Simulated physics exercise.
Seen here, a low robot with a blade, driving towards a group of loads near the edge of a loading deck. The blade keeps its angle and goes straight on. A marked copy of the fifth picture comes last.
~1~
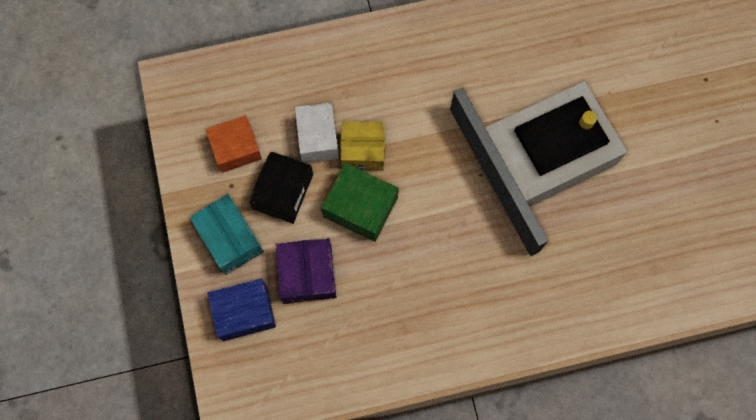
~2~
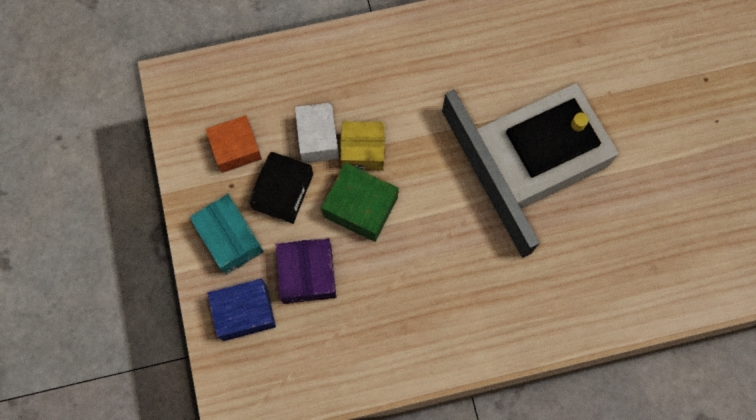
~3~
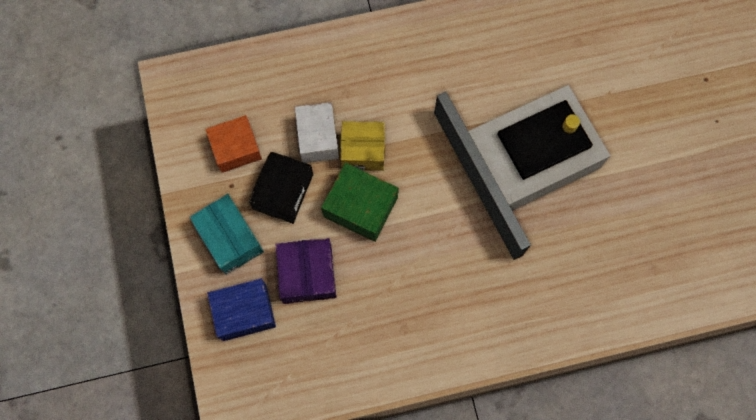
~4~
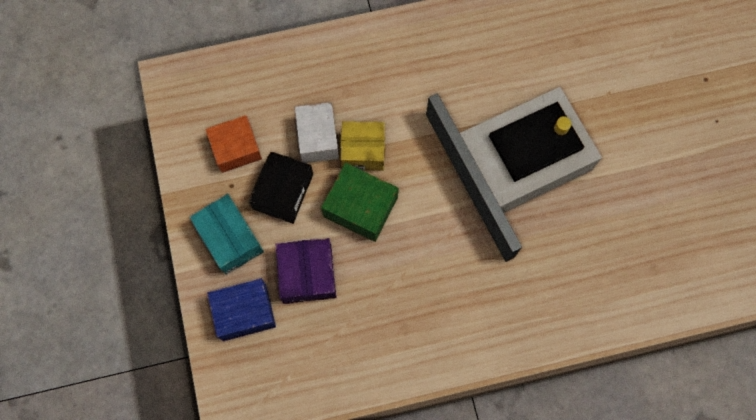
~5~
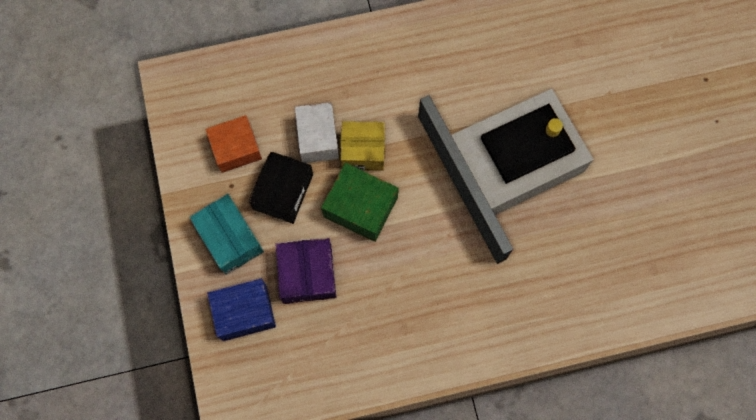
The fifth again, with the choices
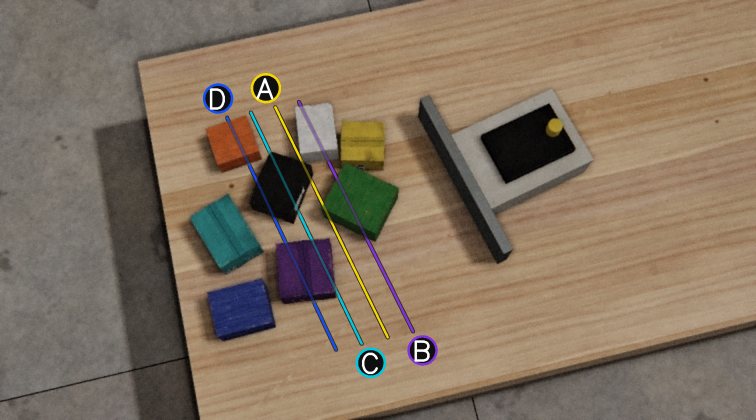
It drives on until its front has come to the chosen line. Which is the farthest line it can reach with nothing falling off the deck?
It should halt at D.
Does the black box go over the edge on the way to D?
By then, no.
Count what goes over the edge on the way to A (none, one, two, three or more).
The count is none.
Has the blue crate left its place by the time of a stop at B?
No.
On the copy, A at (329, 218); B at (354, 213); C at (304, 224); D at (279, 230).
On D. First, robot (456, 160); white crate (295, 134); yellow parcel (337, 151).
Then, robot (388, 176); turquoise box (204, 248); orange crate (217, 144).
Finally, robot (339, 187); turquoise box (185, 262); black box (193, 203); nothing has fallen.
By contrast, A is safe but short; B is safe but short; C is safe but short.
